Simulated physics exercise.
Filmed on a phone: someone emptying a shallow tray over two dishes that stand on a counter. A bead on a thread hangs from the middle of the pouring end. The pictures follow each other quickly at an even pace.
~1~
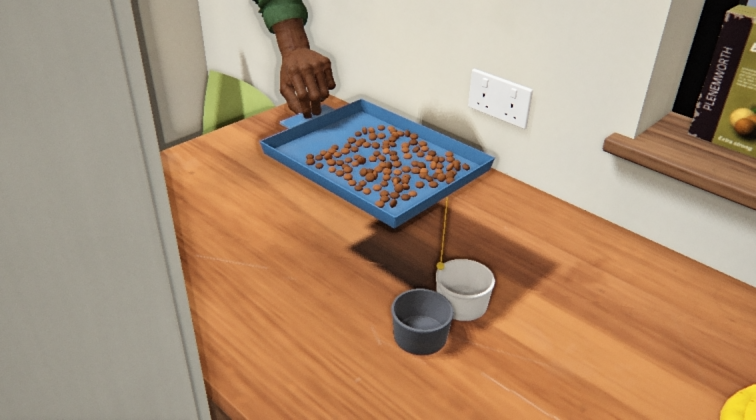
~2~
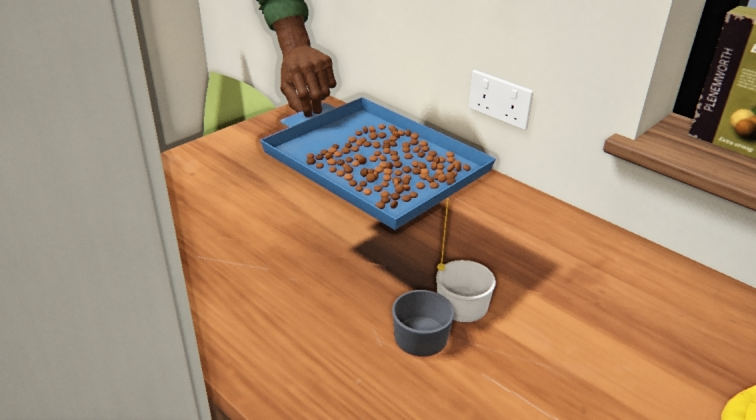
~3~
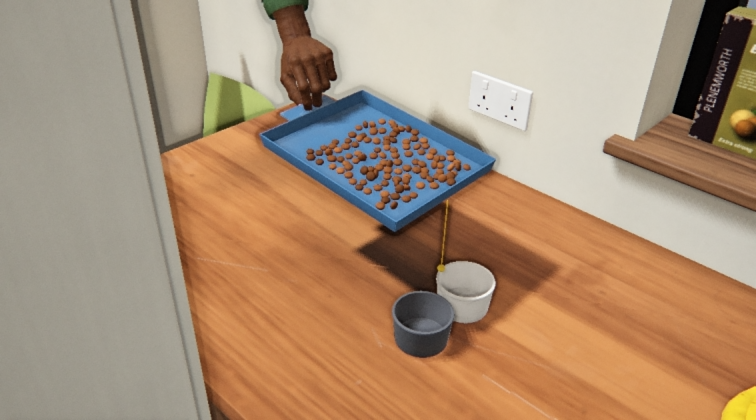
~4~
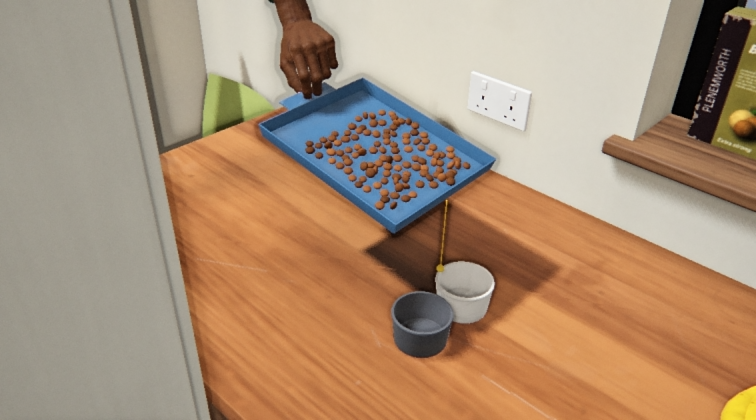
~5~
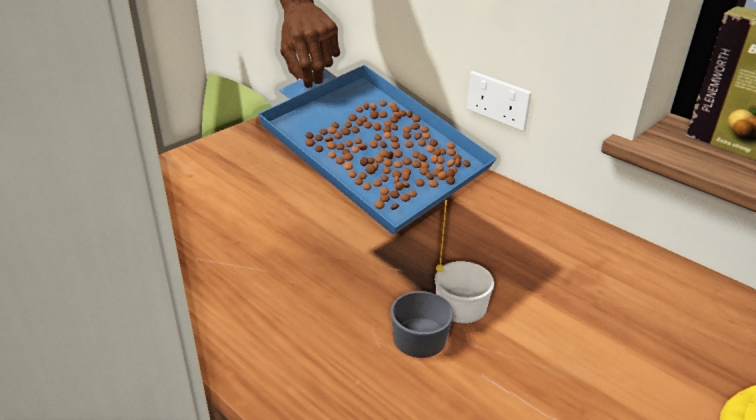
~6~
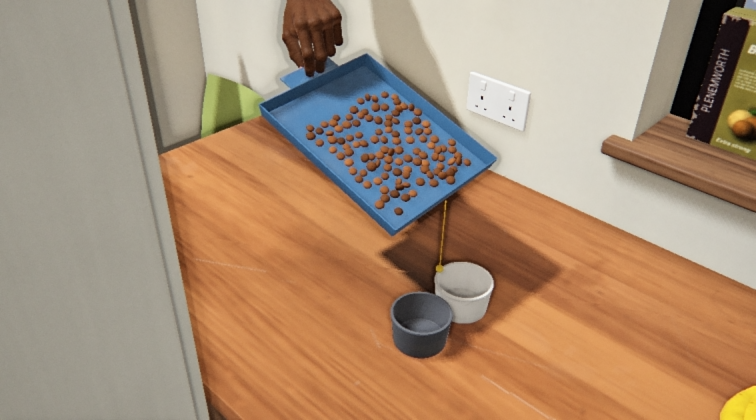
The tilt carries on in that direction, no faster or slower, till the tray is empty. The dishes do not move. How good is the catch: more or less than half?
Together they catch more than half.
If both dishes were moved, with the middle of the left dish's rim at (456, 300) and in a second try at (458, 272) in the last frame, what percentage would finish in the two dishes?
First some 40, then 0 per cent.
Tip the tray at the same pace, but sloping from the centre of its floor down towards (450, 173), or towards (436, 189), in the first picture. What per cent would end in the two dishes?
About 10 and 50 per cent.
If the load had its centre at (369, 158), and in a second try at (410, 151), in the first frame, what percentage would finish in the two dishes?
The first gives 60 %, the second 60 %.
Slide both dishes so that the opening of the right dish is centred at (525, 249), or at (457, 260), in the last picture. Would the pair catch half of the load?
At the first place the smaller part, at the second less than half.
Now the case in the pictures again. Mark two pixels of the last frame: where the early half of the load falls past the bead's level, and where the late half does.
Around (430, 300) and then (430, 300).
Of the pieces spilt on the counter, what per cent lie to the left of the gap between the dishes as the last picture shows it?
Near 40 %.
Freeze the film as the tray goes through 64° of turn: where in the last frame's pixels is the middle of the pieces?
Roughly at (426, 193).
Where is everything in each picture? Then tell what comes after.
Corners of the pouring end near (395, 215) and (491, 158), level; middle of the load near (397, 164), bits of dog kibble; left dish near (444, 335); right dish near (486, 301); bead on its thread near (441, 266), in the first picture.
Corners of the pouring end near (396, 216) and (492, 159), level; middle of the load near (398, 164), in the second picture.
Corners of the pouring end near (396, 219) and (492, 159), tipped barely, lowest at the left corner; middle of the load near (398, 162), in the third picture.
Corners of the pouring end near (396, 222) and (492, 158), tipped a little, lowest at the left corner; middle of the load near (398, 158), in the fourth picture.
Corners of the pouring end near (395, 224) and (493, 158), tipped a little, lowest at the left corner; middle of the load near (398, 154), in the fifth picture.
Corners of the pouring end near (396, 227) and (494, 158), tipped clearly, lowest at the left corner; middle of the load near (399, 150); left dish near (443, 338); right dish near (485, 304), in the sixth picture.
Shortly afterwards, tray tipped steeply; all but a few on the tray; only a few in the air.
Next, tray tipped past a quarter turn; near half on the tray; near a quarter in the left dish; only a few in the right dish; a little outside both; a little in the air.
Some moments later, tray tipped past a quarter turn; near half in the left dish; a little in the right dish; near a third outside both.
In the end, tray tipped past a quarter turn; near half in the left dish; a little in the right dish; near a third outside both.
